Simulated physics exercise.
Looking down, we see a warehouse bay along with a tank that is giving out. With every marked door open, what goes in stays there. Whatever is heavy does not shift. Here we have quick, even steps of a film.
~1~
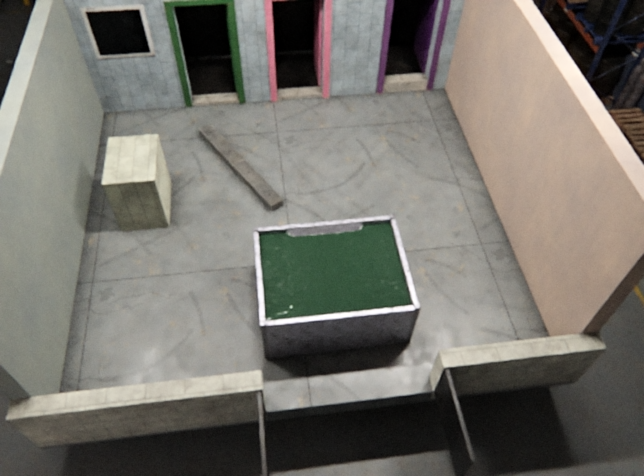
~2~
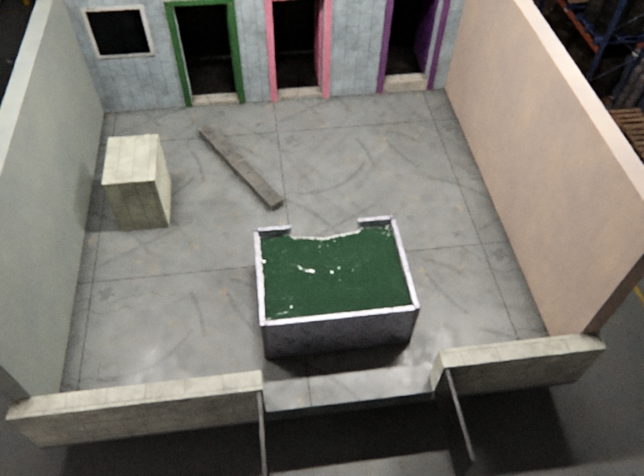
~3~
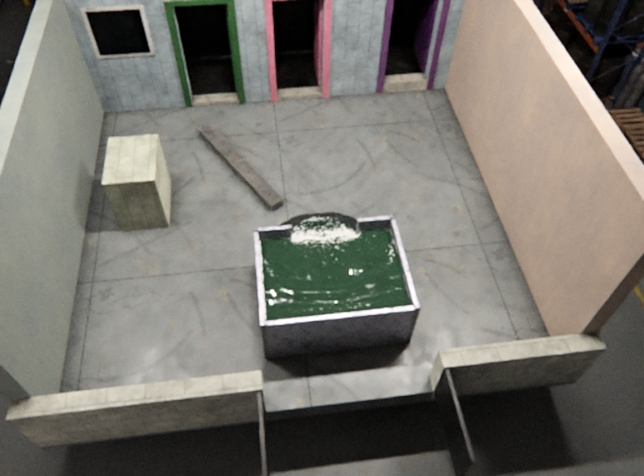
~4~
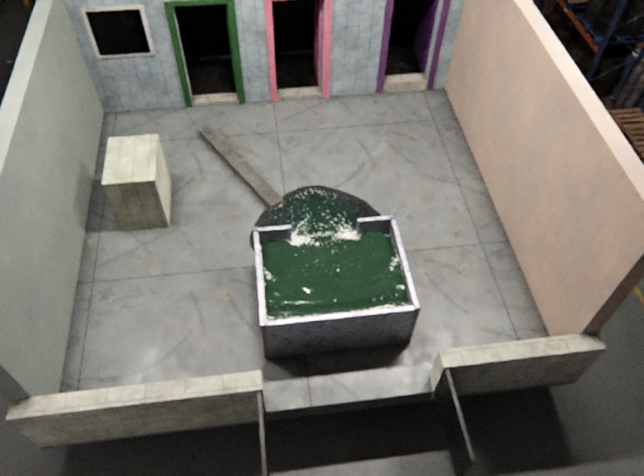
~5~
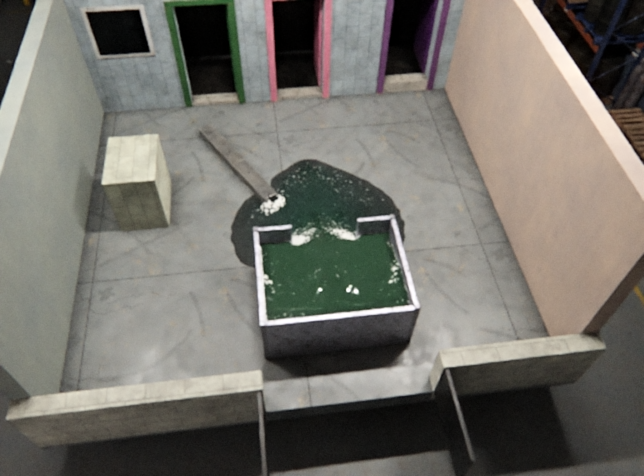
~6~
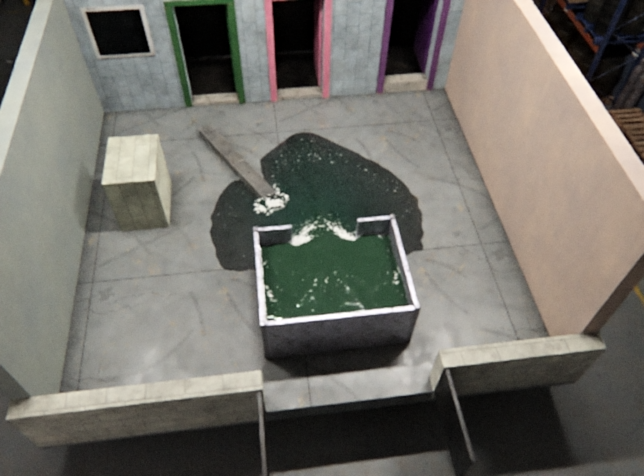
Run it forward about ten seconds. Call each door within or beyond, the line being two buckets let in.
Green door - beyond; purple door - within; pink door - beyond.
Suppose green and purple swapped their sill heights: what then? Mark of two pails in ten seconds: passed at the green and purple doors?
The green one falls short; the purple one exceeds the limit.
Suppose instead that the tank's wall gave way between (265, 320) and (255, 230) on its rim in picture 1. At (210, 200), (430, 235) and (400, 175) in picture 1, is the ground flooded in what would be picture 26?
Point one reached; point two not reached; point three not reached.
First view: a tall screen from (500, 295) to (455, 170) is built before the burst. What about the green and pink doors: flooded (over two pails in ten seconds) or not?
Result - green door overshoots, pink door overshoots.
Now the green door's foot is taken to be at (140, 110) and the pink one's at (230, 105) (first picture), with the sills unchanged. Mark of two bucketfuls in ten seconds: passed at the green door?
I'd say the green door beats the mark.
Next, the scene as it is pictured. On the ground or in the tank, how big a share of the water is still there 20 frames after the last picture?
Some 90 per cent.
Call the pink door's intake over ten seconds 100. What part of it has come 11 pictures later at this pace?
Roughly 45 %.
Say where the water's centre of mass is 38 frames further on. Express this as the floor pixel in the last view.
I'd put it at around (305, 183).
A moment on, water covers 40 % of the floor; the green door not reached, the purple door not reached, the pink door over two buckets in.
Next, water covers 50 % of the floor; the green door under two buckets in, the purple door wet at the sill, nothing in, the pink door far over two buckets in.
Then, water covers 55 % of the floor; the green door over two buckets in, the purple door wet at the sill, nothing in, the pink door far over two buckets in.
Later, water covers 75 % of the floor; the green door over two buckets in, the purple door wet at the sill, nothing in, the pink door far over two buckets in.
In the end, water covers 95 % of the floor; the green door over two buckets in, the purple door wet at the sill, nothing in, the pink door far over two buckets in.
